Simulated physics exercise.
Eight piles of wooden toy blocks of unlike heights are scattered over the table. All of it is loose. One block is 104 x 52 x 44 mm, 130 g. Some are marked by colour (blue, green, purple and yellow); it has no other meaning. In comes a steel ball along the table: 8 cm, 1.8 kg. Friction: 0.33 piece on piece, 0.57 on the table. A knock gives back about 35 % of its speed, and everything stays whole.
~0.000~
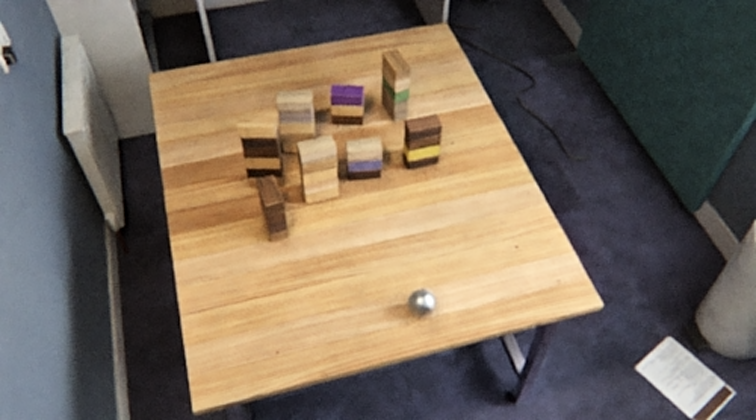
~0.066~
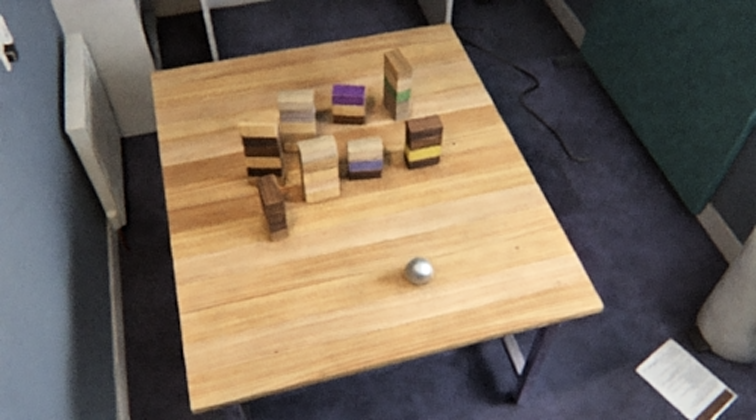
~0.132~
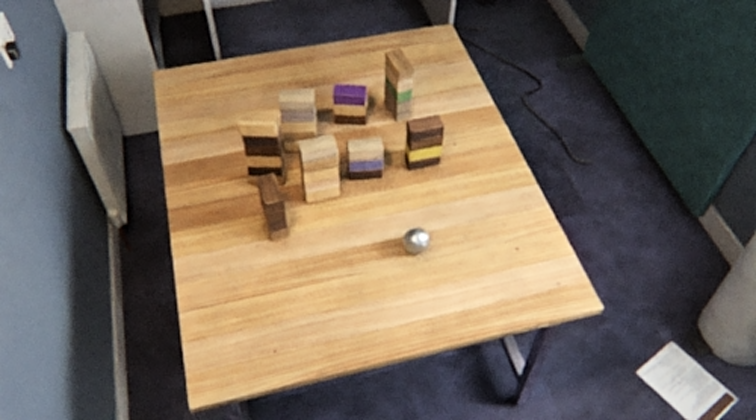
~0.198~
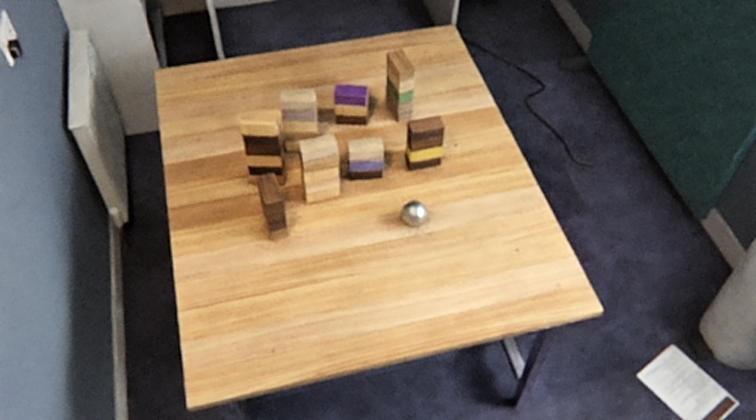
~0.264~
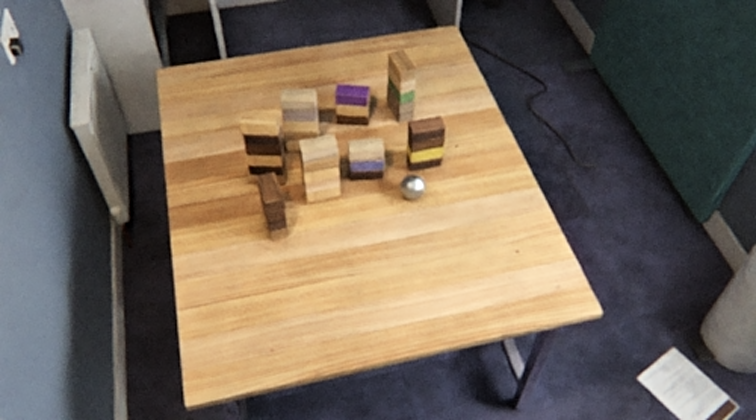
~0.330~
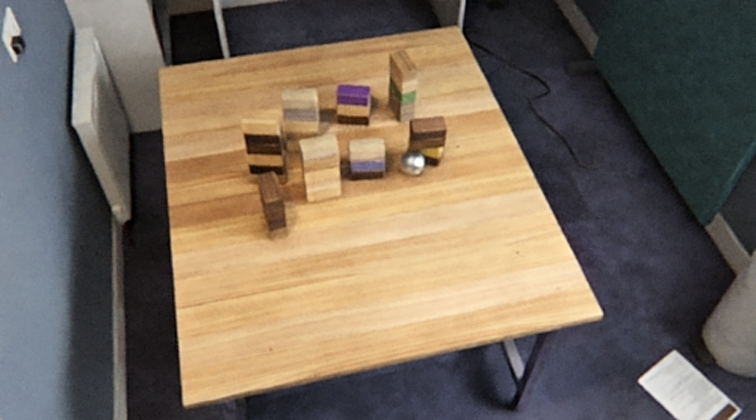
In this clip, a shiny metal ball rolls across a wooden table toward several small stacks of wooden blocks, then bumps the right-hand stack with a yellow layer, which shifts and leans slightly.
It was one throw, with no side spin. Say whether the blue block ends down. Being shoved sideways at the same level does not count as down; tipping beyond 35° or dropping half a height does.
The blue block remains up.
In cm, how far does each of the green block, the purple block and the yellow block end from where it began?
Green 12, purple 0, yellow 32.
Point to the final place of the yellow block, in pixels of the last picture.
Near (466, 98).
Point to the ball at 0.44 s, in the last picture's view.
Around (409, 129).
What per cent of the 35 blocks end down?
Near 20 per cent.
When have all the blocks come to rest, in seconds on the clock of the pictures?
Around 1.0 s.
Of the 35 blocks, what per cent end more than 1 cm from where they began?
Shifted: 30 per cent.
After 0.44 s, ball still moving; 2 of the 35 blocks down; blue block unmoved; yellow block 5° from how it stood.
After 0.56 s, ball still moving; 2 of the 35 blocks down; blue block unmoved; yellow block 17° from how it stood.
After 0.74 s, ball still moving; 7 of the 35 blocks down; blue block unmoved; green block on its side.
In the end (1.3 s), ball rolling away; 7 of the 35 blocks down; blue block unmoved; green block on its side; purple block 7 mm from its place. From the last view, middles, blue block near (367, 160), green block near (395, 88).
